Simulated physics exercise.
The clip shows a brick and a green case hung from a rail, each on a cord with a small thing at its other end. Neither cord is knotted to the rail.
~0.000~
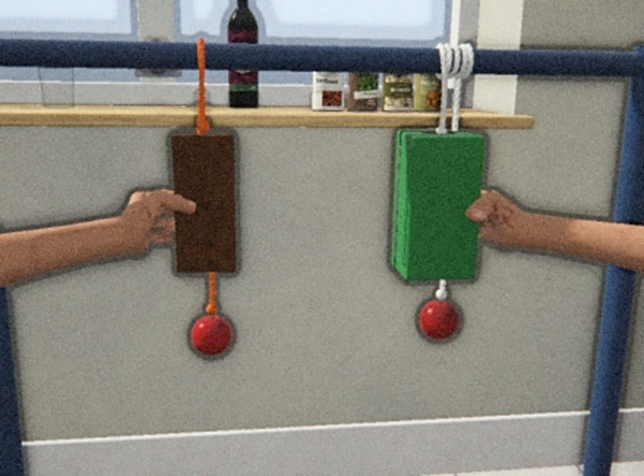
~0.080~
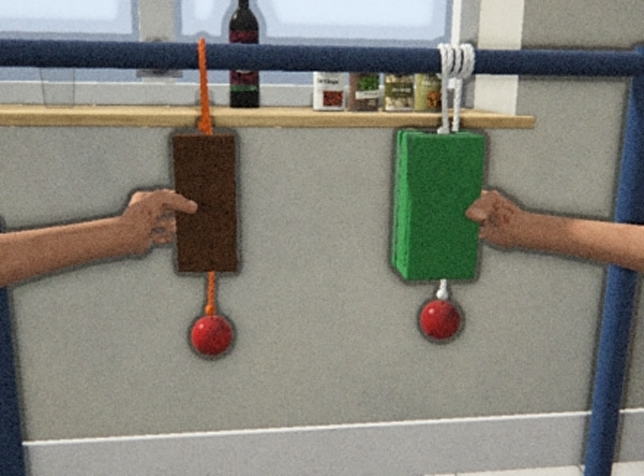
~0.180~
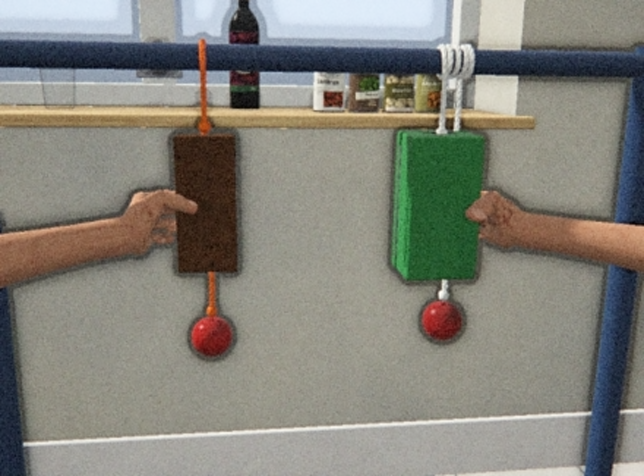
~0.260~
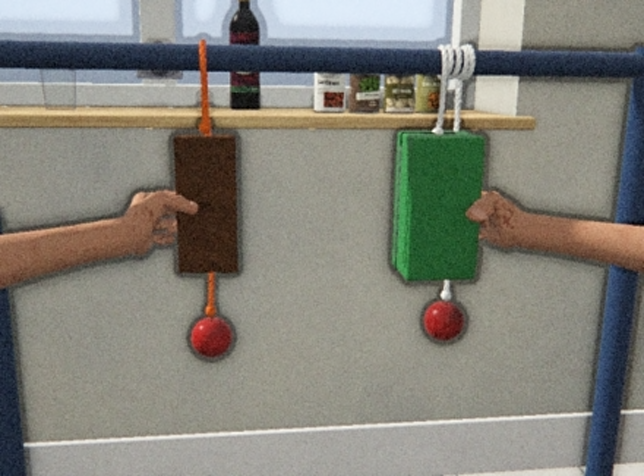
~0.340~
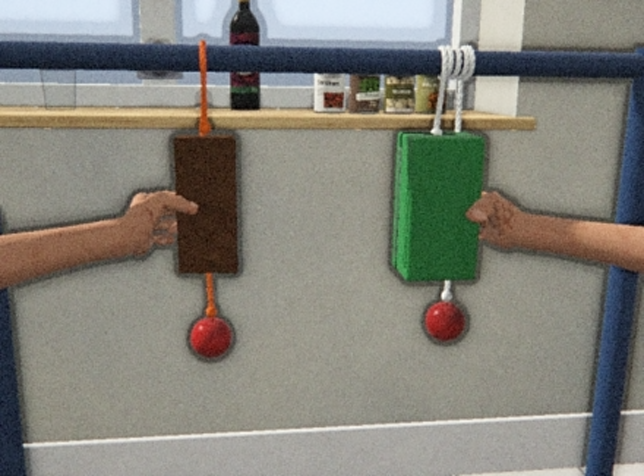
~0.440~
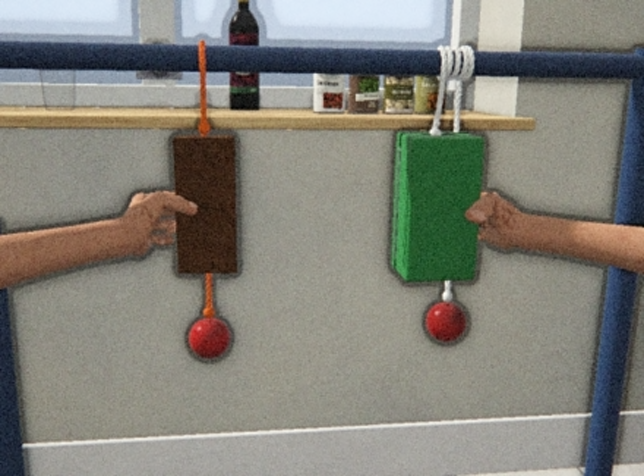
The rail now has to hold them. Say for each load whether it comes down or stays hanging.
In order: The brick falls away. The green case stays suspended.
After 1.02 s, brick dropping near (211, 429); green case hanging near (441, 215).
After 1.36 s, brick on the floor; green case hanging near (440, 217).
At rest, brick on the floor; green case hanging near (439, 217). The brick runs down to the floor and the green case is held.
